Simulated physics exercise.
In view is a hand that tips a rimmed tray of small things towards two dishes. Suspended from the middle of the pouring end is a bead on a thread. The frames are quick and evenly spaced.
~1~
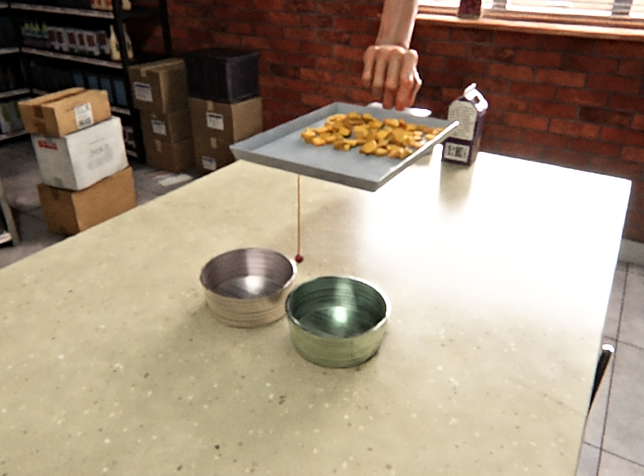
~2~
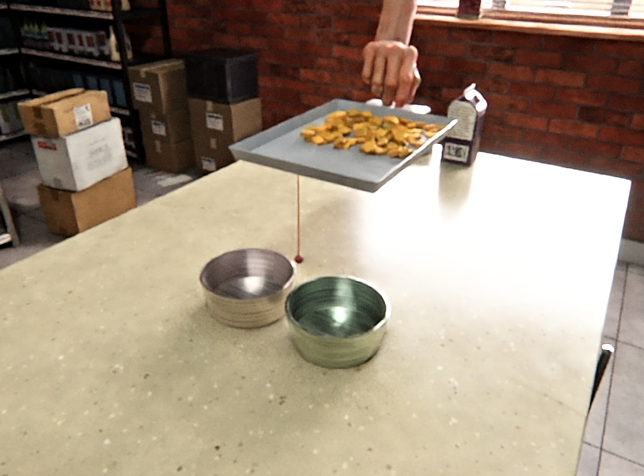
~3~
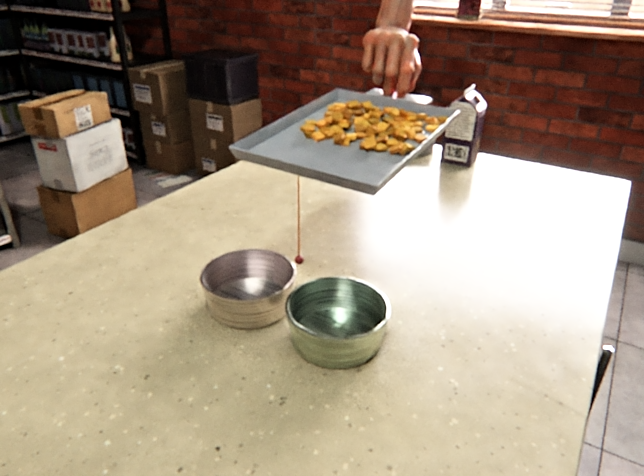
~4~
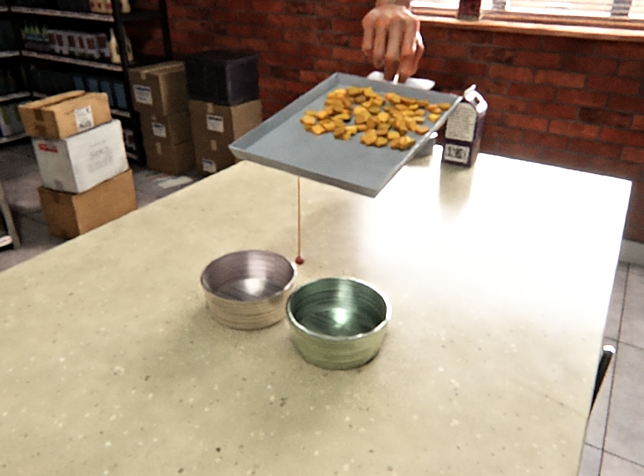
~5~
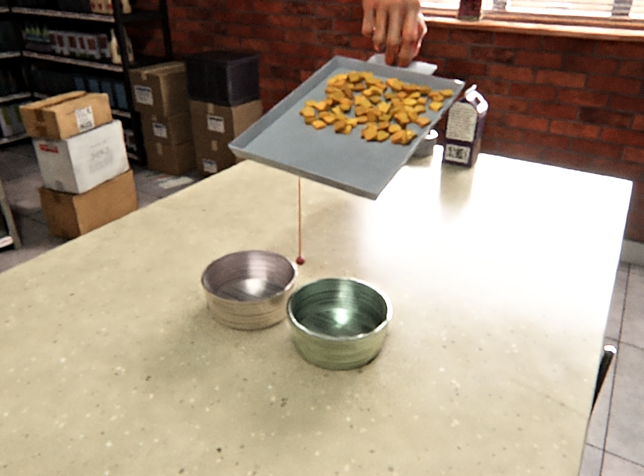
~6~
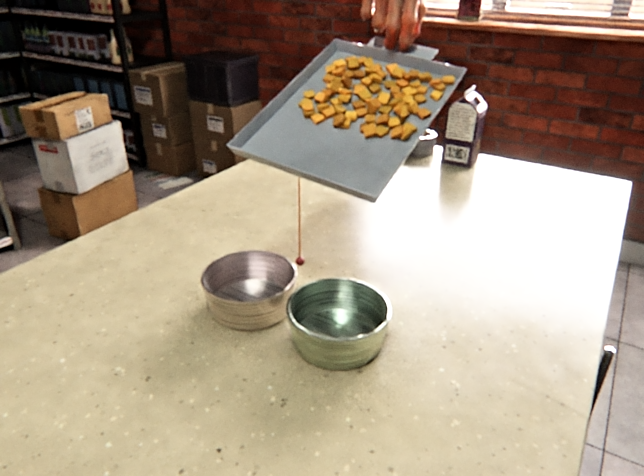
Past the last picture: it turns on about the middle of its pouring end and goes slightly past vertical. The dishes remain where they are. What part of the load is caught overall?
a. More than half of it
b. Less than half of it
a, more than half of it.
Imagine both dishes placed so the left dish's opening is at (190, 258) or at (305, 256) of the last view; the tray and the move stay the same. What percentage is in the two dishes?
It would be near 20 per cent first and near 10 per cent second.
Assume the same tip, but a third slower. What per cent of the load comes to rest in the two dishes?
Around 90 percent.
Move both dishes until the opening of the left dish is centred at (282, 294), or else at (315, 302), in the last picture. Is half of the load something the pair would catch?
The first time it's higher than half, the second time higher than half.
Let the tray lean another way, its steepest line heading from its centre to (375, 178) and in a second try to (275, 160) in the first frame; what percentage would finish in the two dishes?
Near 60 % and, after that, 70 %.
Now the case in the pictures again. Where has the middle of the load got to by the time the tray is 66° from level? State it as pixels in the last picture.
In the last view, the load is centred near (344, 187).
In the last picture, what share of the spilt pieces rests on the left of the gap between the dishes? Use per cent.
It comes to near 40 percent of the spill.
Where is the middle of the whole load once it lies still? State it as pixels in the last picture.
About pixel (334, 336).
Shortly afterwards, tray tipped steeply; near two thirds on the tray; near a third in the air.
Next, tray tipped past a quarter turn; only a few on the tray; near two thirds in the right dish; a little in the left dish; a little outside both; a little in the air.
Some moments later, tray tipped past a quarter turn; the bulk in the right dish; a little in the left dish; a little outside both.
In the end, tray tipped past a quarter turn; the bulk in the right dish; a little in the left dish; a little outside both.
